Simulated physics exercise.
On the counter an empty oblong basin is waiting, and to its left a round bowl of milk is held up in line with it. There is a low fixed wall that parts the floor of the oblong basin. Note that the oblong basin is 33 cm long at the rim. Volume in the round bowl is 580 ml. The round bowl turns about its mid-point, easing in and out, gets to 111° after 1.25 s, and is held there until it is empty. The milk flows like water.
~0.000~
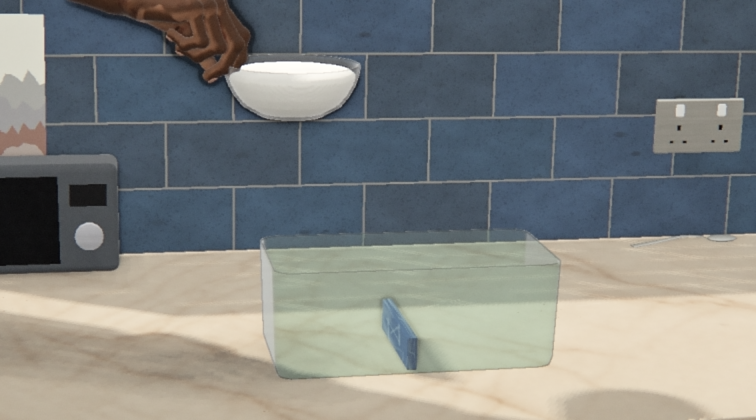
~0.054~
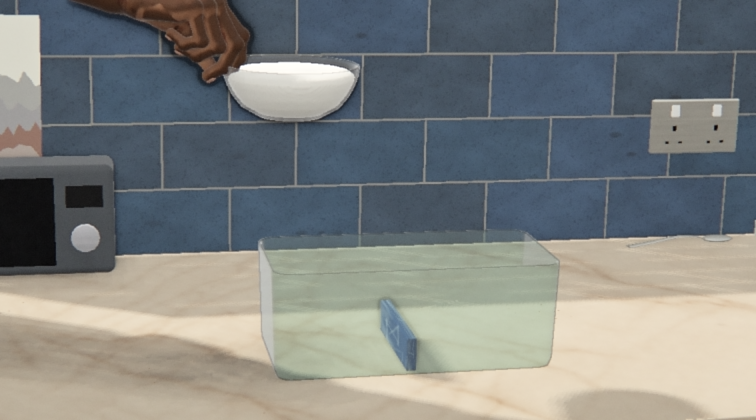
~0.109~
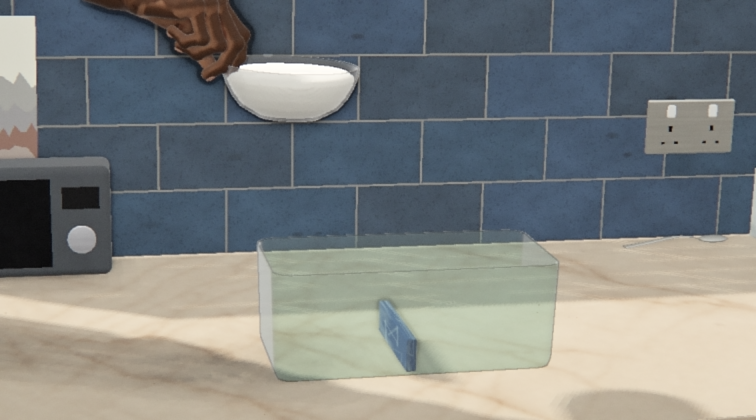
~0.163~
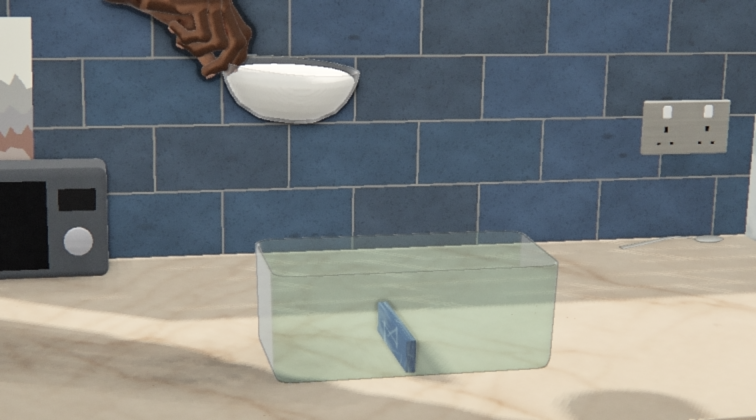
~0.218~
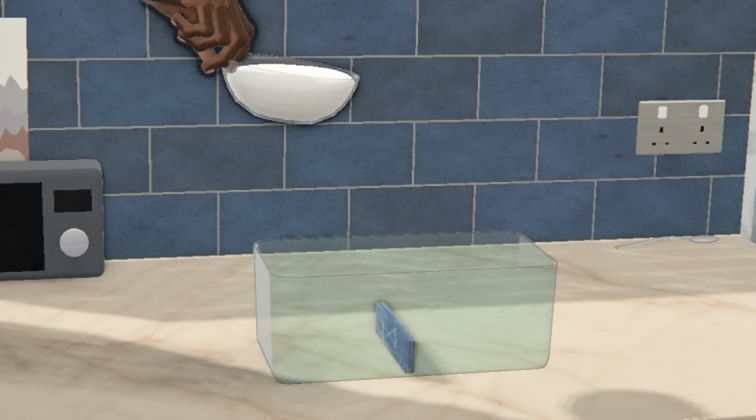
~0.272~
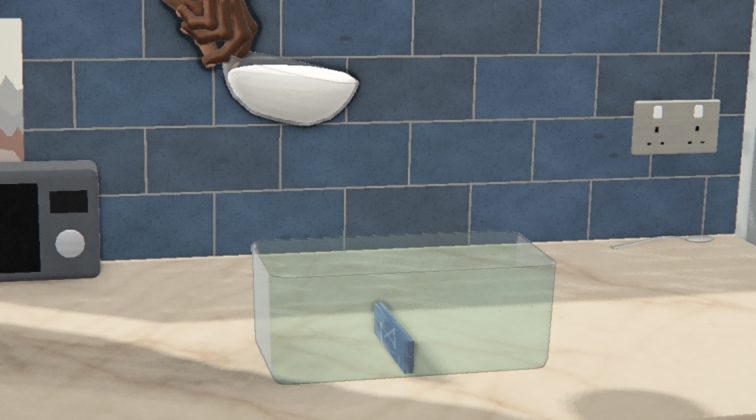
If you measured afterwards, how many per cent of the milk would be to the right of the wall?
About 74 out of 100.
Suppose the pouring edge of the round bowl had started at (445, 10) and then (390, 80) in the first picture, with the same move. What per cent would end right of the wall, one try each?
I'd say 80 percent on the first go, 85 percent on the next.
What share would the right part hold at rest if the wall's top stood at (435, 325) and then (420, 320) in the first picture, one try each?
Result: 30 per cent, then 55 per cent.
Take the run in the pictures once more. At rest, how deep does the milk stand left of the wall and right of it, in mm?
I'd say close to 6 mm on the left, close to 16 mm on the right.
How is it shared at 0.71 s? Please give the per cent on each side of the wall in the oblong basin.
Some 4 per cent left and 26 right.
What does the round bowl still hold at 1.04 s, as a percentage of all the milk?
Near 0 percent, more or less.
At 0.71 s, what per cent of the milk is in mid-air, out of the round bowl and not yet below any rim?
It comes to about 46 percent.
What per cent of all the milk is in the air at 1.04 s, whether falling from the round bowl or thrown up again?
Estimated airborne part: Roughly 3 per cent.
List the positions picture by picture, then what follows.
In the first frame, it leans 0°; its right rim is at (358, 65); the milk meets the walls at (227, 72) and (354, 71); the oblong basin's rim runs from (267, 257) to (543, 247); the wall's top is at (399, 319).
In the second frame, it leans 1°; its right rim is at (357, 66); the milk meets the walls at (227, 72) and (353, 72).
In the third frame, it leans 2°; its right rim is at (357, 69); the milk meets the walls at (226, 72) and (352, 74).
In the fourth frame, it leans 5°; its right rim is at (357, 72); the milk meets the walls at (227, 72) and (352, 75).
In the fifth frame, it leans 8°; its right rim is at (356, 77); the milk meets the walls at (227, 73) and (351, 75).
In the sixth frame, it leans 12°; its right rim is at (355, 82); the milk meets the walls at (228, 73) and (354, 77).
After 0.71 s the tilt is 68° and 24 per cent is still to pour, 4 is left of the wall and 26 right of it.
After 1.04 s the tilt is 104° and 0 per cent is still to pour, 23 is left of the wall and 73 right of it.
After 1.38 s the tilt is 111° and 0 per cent is still to pour, 25 is left of the wall and 74 right of it.
After 1.75 s the tilt is 111° and 0 per cent is still to pour, 25 is left of the wall and 73 right of it.
In the end 25 per cent lies left of the wall, 74 right of it and 1 outside.
